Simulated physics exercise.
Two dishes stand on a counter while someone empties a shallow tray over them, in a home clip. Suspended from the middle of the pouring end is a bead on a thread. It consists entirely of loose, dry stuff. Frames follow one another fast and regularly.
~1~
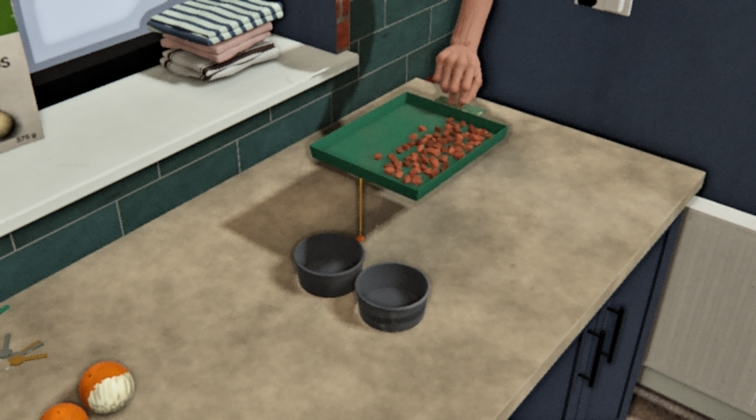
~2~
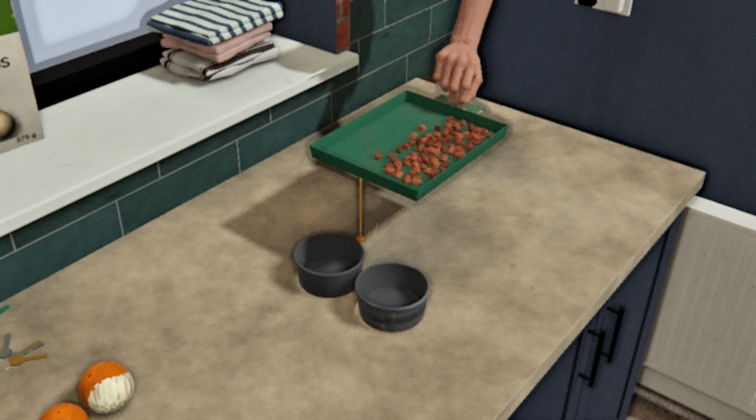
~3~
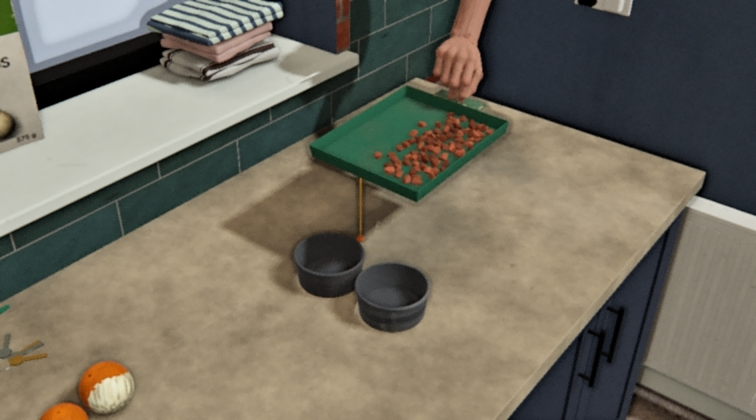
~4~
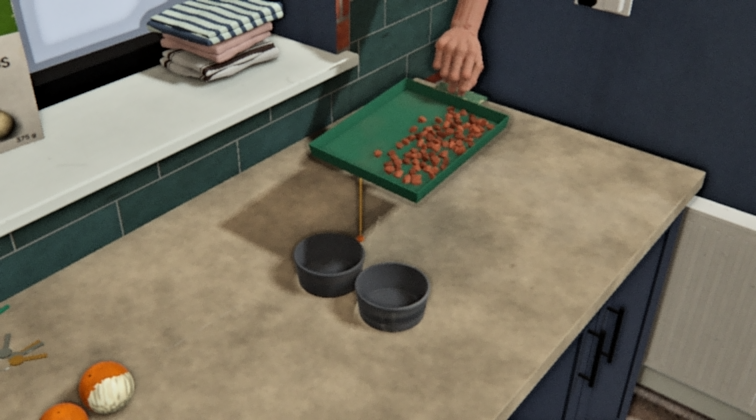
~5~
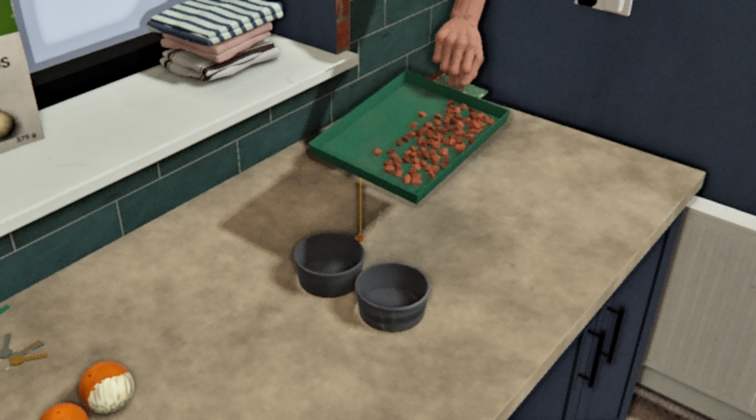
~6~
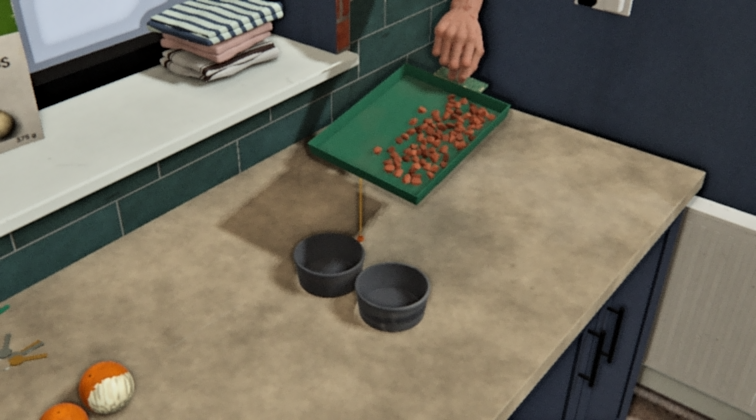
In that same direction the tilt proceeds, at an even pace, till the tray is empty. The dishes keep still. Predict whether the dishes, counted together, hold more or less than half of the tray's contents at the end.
More.
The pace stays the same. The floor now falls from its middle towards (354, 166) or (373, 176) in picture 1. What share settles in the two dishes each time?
In order: About 50, then 80 percent.
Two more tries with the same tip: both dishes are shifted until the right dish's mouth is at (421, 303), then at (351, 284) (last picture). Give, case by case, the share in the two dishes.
Respectively 50 % and 20 %.
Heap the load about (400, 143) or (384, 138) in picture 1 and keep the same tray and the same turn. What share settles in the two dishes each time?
In order, roughly 90 % and 90 %.
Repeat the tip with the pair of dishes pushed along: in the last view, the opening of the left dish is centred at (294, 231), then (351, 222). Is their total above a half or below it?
Well, the minor share the first time and the minor share the second time.
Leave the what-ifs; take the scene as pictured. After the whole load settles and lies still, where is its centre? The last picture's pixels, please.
It settles centred around (391, 301).
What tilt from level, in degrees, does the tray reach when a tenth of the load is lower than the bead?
About 75 degrees.
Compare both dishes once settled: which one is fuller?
Looking at the end state, it is the right-side one.
Shortly afterwards, tray tipped steeply; the whole lot on the tray.
Next, tray tipped right over; near two thirds on the tray; near a third in the right dish; only a few outside both; only a few in the air.
Some moments later, tray tipped past a quarter turn; all but a few in the right dish; only a few in the left dish; a little outside both.
In the end, tray tipped past a quarter turn; all but a few in the right dish; only a few in the left dish; a little outside both.
